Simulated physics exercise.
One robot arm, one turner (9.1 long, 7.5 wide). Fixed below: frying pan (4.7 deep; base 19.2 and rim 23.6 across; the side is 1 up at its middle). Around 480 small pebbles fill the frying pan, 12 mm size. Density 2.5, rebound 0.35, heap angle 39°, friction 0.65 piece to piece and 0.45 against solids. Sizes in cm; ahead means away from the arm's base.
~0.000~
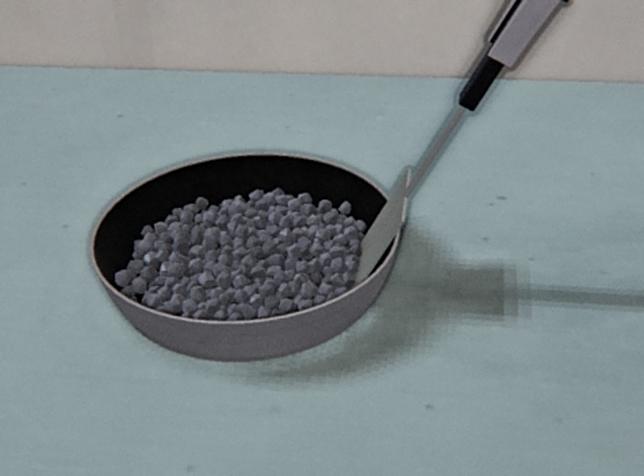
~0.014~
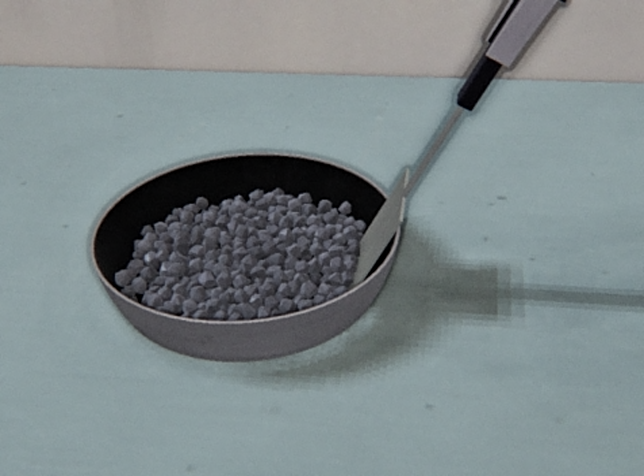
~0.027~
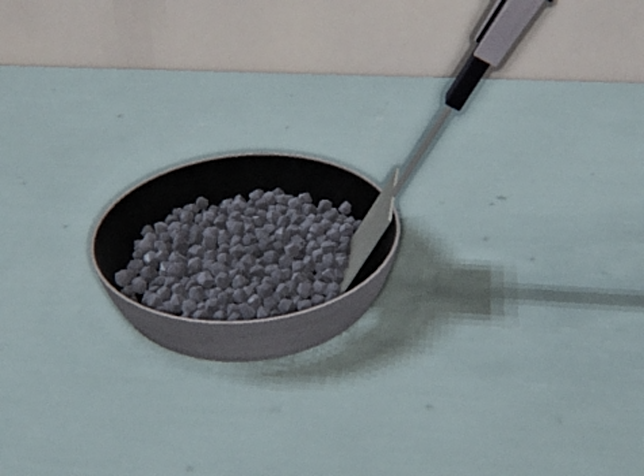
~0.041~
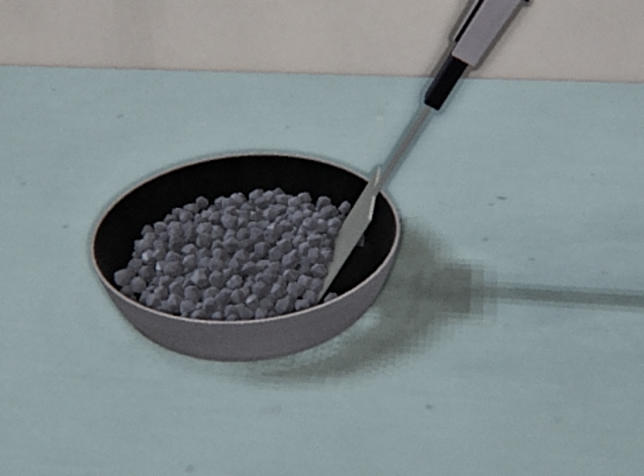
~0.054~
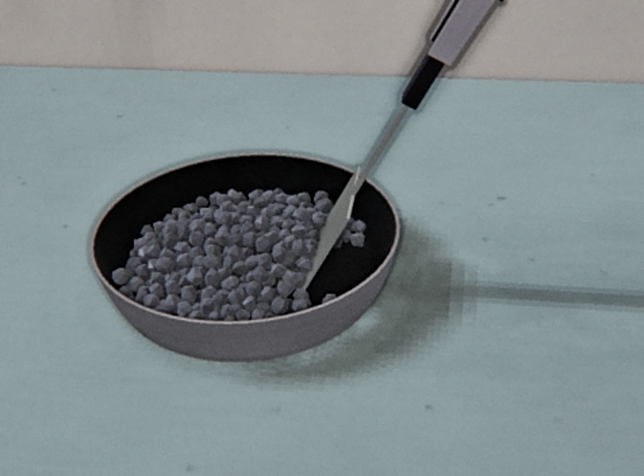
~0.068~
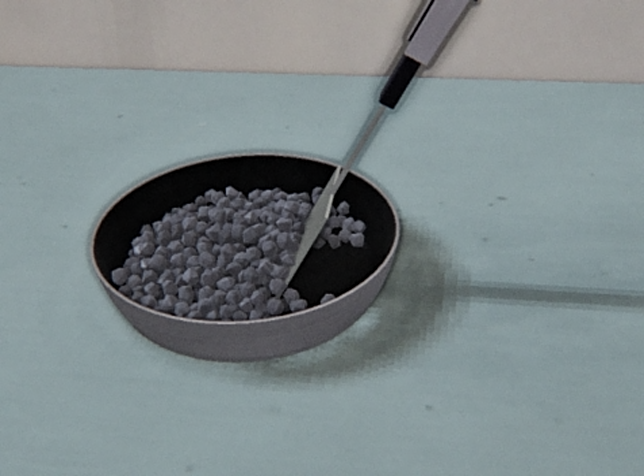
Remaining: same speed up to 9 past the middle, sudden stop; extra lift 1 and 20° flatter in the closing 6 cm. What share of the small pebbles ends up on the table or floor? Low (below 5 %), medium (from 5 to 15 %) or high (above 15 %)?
A high share, above 15 %, ends on the table or floor.
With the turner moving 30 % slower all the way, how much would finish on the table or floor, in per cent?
Then about 10 per cent.
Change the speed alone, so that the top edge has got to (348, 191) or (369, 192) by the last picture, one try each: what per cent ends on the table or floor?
Some 15 and 5 per cent.
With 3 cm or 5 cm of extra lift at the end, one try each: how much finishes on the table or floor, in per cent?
About 30 and 30 per cent.
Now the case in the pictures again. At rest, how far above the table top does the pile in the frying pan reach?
About 6.0 cm.
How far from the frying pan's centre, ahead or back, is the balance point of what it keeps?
Some 3.5 cm ahead.
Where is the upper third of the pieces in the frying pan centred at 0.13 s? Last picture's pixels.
At about (186, 223).
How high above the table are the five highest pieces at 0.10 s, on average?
Roughly 7 cm.
After 0.10 s, sloping 62°, highest piece 7 above the table; 484 in the frying pan.
After 0.13 s, sloping 56°, highest piece 8 above the table; 484 in the frying pan.
After 0.35 s, sloping 42°, highest piece 9 above the table; 380 in the frying pan, 80 on the table or floor, 24 on the blade or in flight.
After 1.40 s, sloping 42°, highest piece 6 above the table; 376 in the frying pan, 108 on the table or floor.
At rest, 376 in the frying pan, 108 on the table or floor. That is 22 % on the table or floor.
